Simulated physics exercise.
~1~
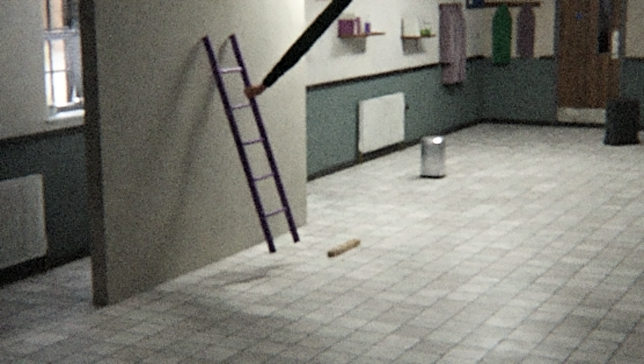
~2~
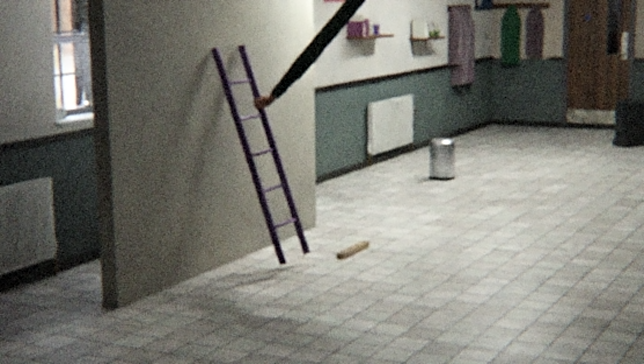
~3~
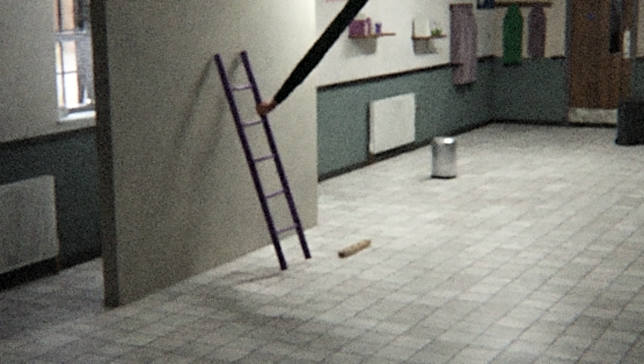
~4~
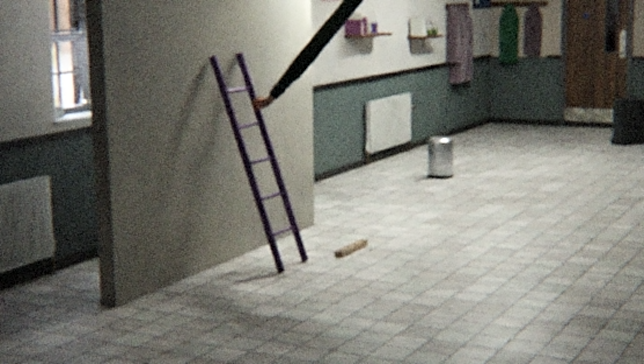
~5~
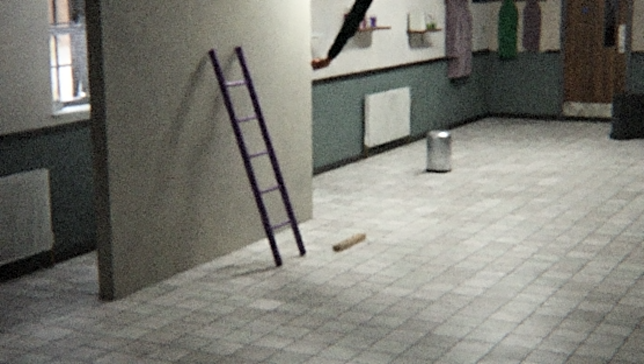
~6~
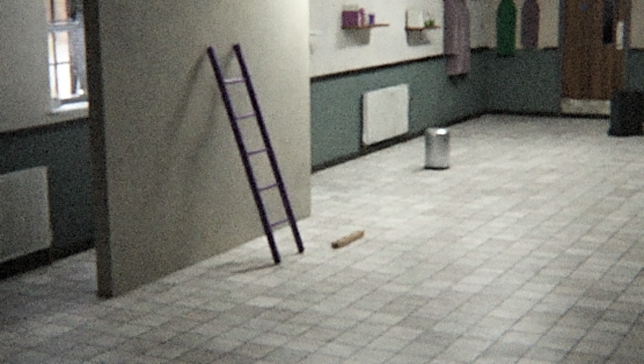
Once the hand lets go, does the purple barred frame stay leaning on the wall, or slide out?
The purple barred frame stays up, still leaning against the wall after the hand has gone.
